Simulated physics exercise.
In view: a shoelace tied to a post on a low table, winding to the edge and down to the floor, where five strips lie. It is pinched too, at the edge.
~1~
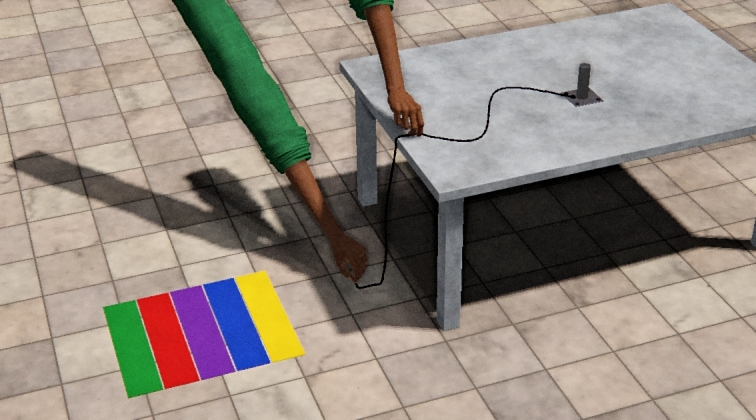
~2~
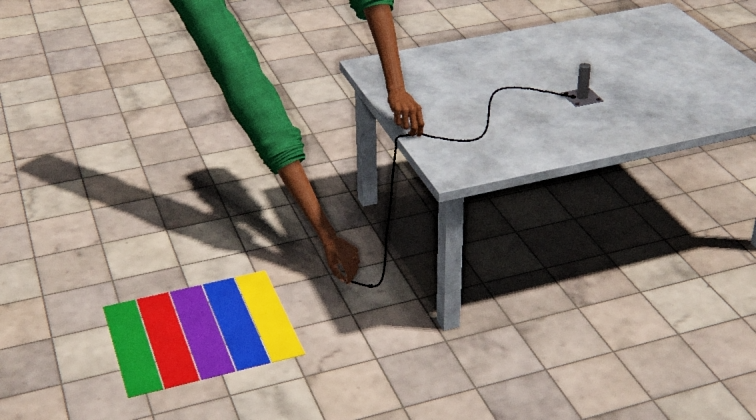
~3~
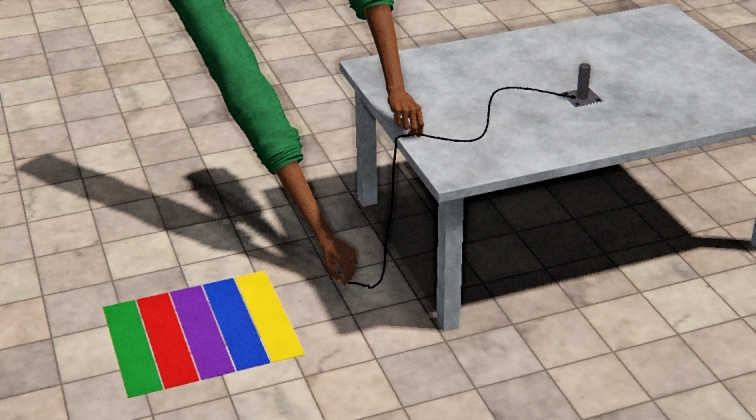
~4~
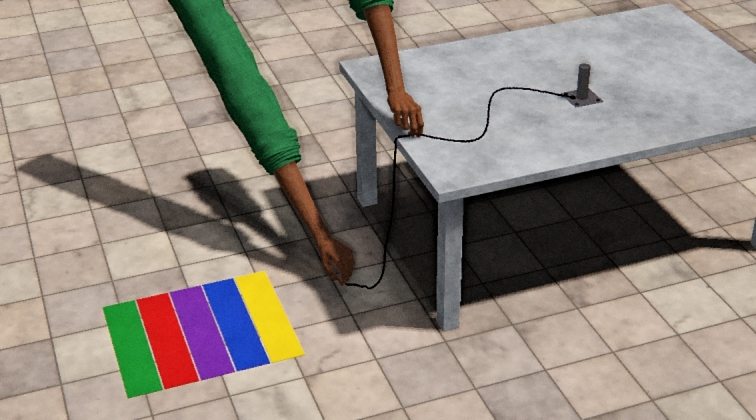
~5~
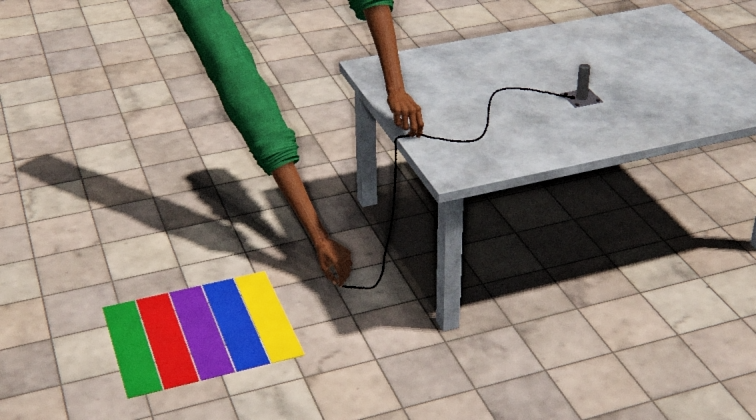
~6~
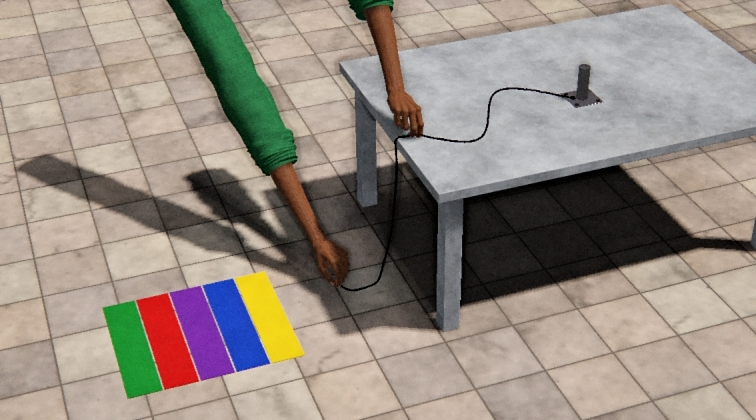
At the start, two green-sleeved arms hold a dark cord tied to a post on a low gray table, one hand pinching it at the edge, the other near the floor beside five colored strips. The lower hand then shifts slightly left with the cord's end, while the upper hand stays still.
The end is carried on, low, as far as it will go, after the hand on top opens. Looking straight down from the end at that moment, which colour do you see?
You see red.
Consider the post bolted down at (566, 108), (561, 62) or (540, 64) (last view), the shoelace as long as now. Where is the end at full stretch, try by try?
Roughly (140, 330), then (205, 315), then (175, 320).
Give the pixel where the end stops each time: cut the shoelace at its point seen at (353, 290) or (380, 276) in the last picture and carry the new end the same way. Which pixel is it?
About (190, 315), then (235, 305).
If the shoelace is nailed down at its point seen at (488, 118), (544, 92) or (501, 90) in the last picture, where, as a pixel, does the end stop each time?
First try around (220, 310), second around (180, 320), third around (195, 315).
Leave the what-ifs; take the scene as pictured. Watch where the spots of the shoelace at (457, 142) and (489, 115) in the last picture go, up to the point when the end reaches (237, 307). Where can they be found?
(393, 147) and (454, 125), approximately.
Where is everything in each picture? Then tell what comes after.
The first picture shows end (354, 279); yellow (282, 342); blue (247, 350); purple (212, 359); red (177, 368); green (141, 376).
The second picture shows end (346, 281); shoelace through (542, 91) (490, 103) (476, 139) (400, 137) (391, 201) (385, 264).
The third picture shows end (343, 281).
The fourth picture shows end (341, 282); shoelace through (542, 92) (490, 103) (476, 140) (400, 138) (393, 200) (384, 265).
The fifth picture shows end (338, 283).
The sixth picture shows end (336, 284); shoelace through (542, 92) (490, 104) (476, 140) (400, 138) (395, 201) (383, 265).
Soon after, end near (237, 307); over blue.
Then, end near (191, 317); over purple.
At full stretch, end near (164, 324); over red. It halts on the red strip.
